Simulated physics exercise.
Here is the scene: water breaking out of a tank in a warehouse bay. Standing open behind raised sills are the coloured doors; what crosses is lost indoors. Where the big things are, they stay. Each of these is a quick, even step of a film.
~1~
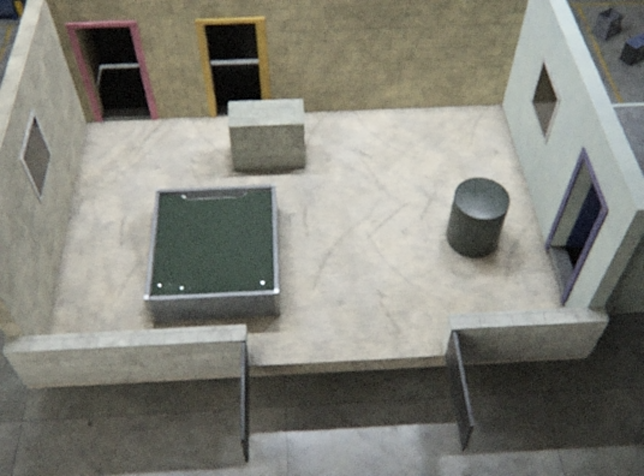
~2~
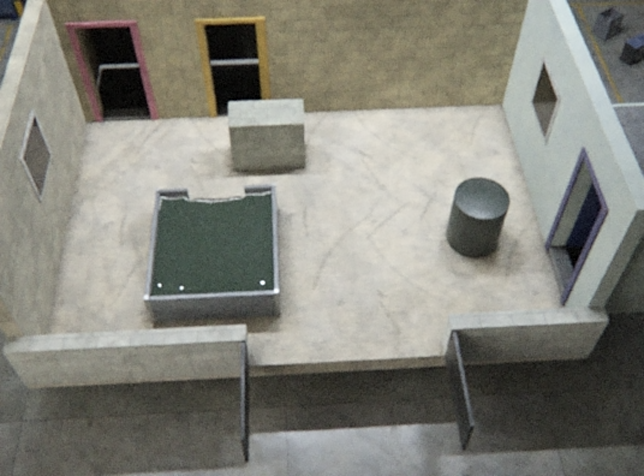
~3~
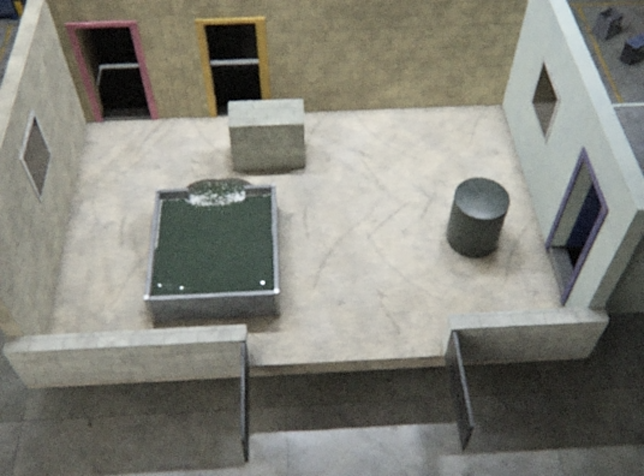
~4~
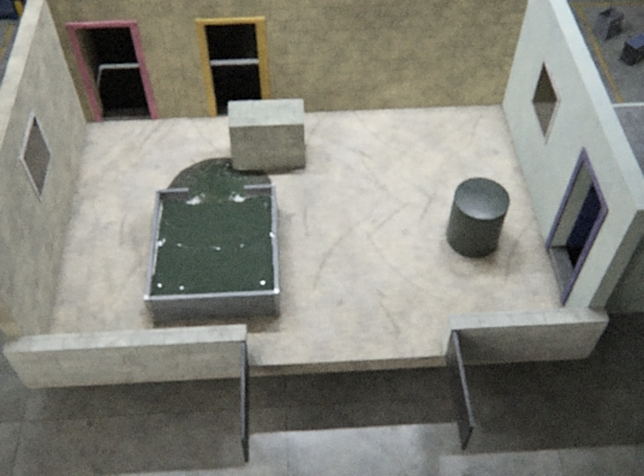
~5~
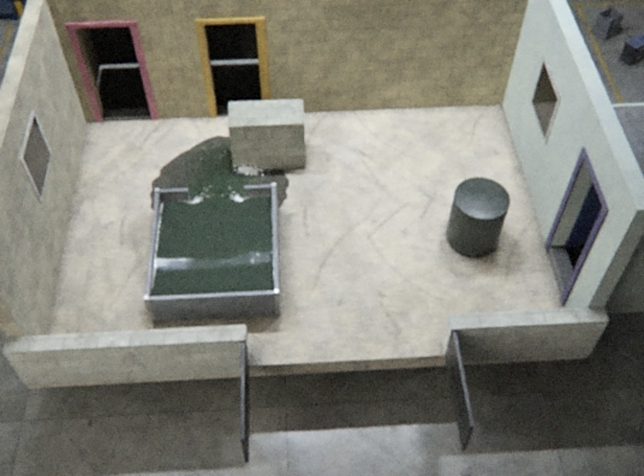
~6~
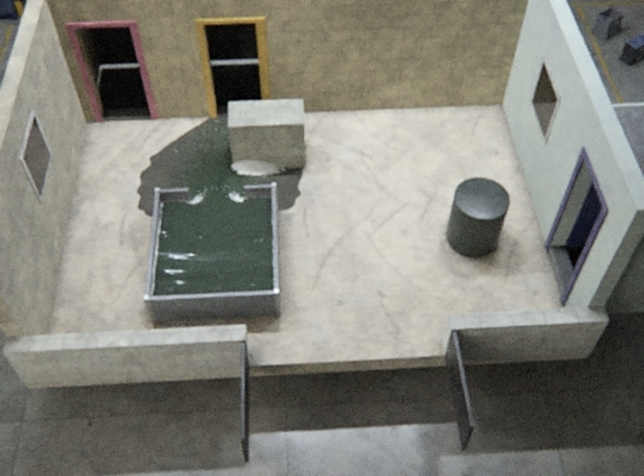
In a warehouse bay with coloured doors, dark green water sat still in a rectangular tank, then broke out through its far side and spread across the pale floor, reaching around the grey block behind it.
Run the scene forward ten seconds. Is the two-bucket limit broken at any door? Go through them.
Going through them: The yellow door breaks it, the pink door breaks it, the blue door keeps to it.
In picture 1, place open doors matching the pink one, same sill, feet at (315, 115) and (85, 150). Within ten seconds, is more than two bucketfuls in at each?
Well, one comes out lower, the other comes out higher.
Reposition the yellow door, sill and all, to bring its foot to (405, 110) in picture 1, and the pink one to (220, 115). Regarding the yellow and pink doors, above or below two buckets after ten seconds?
The yellow door falls short, and the pink door overflows.
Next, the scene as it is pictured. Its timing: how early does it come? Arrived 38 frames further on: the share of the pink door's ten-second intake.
Result: 85 % of the ten-second total.
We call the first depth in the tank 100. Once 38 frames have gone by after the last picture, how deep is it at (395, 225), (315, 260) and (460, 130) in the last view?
In order: 2, 2, 4 %.
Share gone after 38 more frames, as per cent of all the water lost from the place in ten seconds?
About 80 %.
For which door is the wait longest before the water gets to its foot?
That's the one in blue.
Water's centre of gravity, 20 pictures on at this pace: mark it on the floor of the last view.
Somewhere around (217, 215) in the last view.
A moment on, water covers 15 % of the floor; the yellow door over two buckets in, the pink door not reached, the blue door not reached.
Next, water covers 30 % of the floor; the yellow door over two buckets in, the pink door under two buckets in, the blue door not reached.
Then, water covers 45 % of the floor; the yellow door far over two buckets in, the pink door over two buckets in, the blue door not reached.
Later, water covers 75 % of the floor; the yellow door far over two buckets in, the pink door over two buckets in, the blue door wet at the sill, nothing in.
In the end, water covers 85 % of the floor; the yellow door far over two buckets in, the pink door far over two buckets in, the blue door wet at the sill, nothing in.
